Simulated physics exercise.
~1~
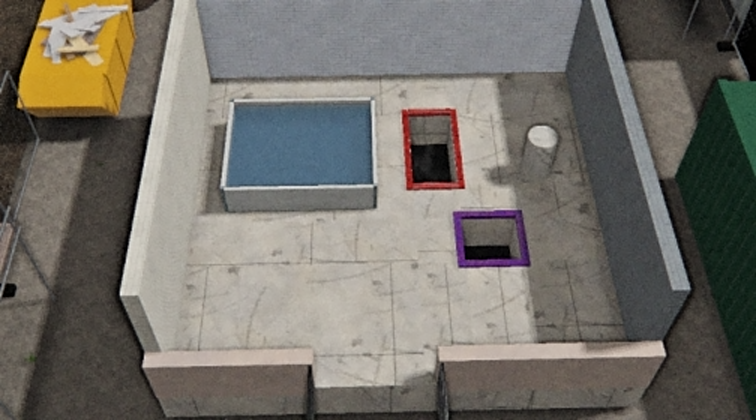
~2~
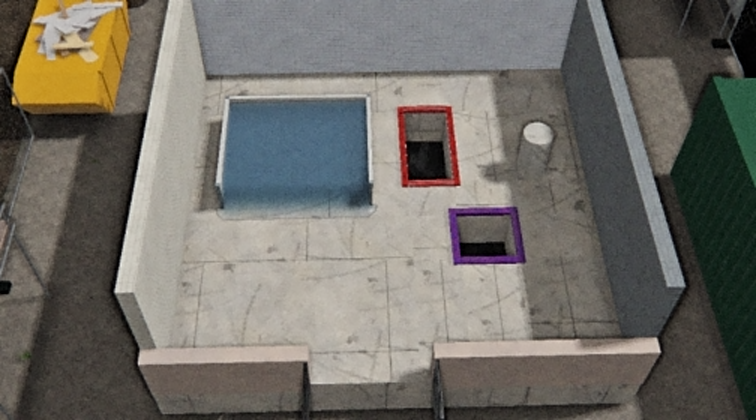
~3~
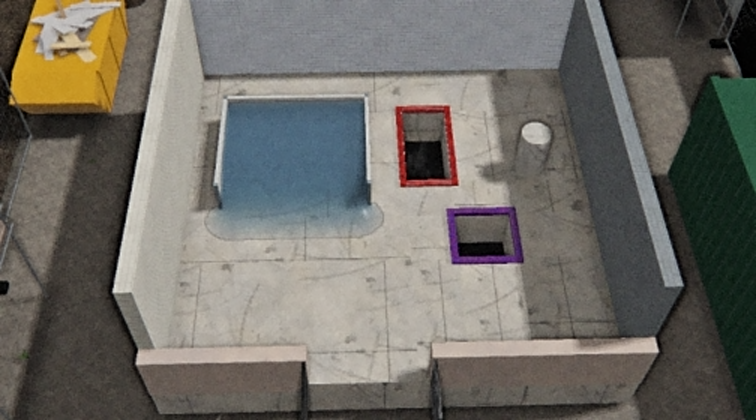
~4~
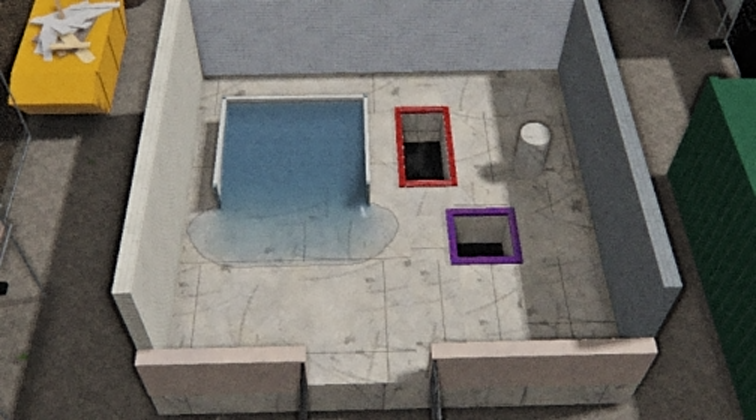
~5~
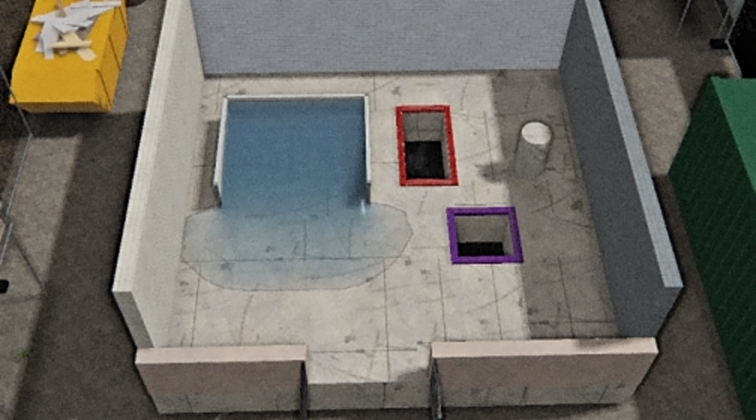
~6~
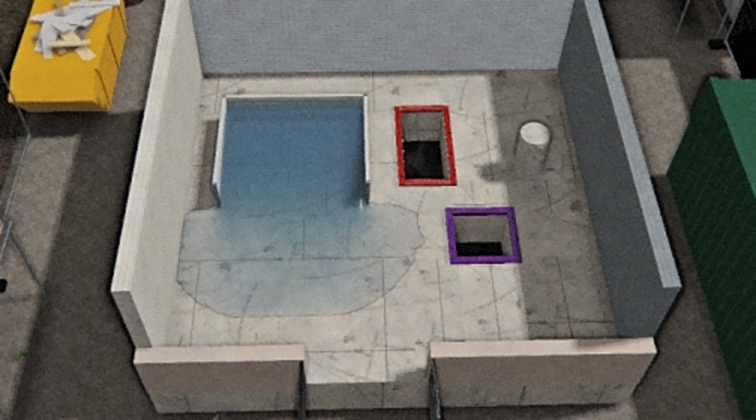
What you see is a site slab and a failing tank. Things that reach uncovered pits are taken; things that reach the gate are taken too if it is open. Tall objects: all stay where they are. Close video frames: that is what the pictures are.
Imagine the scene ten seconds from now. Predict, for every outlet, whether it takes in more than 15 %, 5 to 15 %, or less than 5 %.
The gate clears fifteen per cent, the purple pit never reaches five per cent, the red pit never reaches five per cent.
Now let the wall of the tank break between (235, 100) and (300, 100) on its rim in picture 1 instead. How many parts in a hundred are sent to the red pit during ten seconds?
Share recorded - red: 8 %.
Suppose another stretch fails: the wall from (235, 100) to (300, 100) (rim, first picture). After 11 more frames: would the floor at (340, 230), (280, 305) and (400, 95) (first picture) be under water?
Taking them in order, I'd say not reached, not reached and swamped.
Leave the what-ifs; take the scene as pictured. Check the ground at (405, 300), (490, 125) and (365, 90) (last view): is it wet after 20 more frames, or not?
Point 1: Inundated; point 2: Unwetted; point 3: Unwetted.
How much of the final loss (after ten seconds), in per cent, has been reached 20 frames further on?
Some 50 per cent.
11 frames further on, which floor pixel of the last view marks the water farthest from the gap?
My guess would be about (488, 364).
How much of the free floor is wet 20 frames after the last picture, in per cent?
My estimate is roughly 40 percent.
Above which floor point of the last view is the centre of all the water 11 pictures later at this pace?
About (286, 244) in the last view.
A moment on, water covers 35 % of the floor; the gate 1 %, the purple pit 0 %, the red pit 0 %.
Next, water covers 40 % of the floor; the gate 7 %, the purple pit 0 %, the red pit 0 %.
Then, water covers 40 % of the floor; the gate 18 %, the purple pit 0 %, the red pit 0 %.
Later, water covers 60 % of the floor; the gate 29 %, the purple pit 0 %, the red pit 0 %.
In the end, water covers 85 % of the floor; the gate 34 %, the purple pit 1 %, the red pit 0 %.
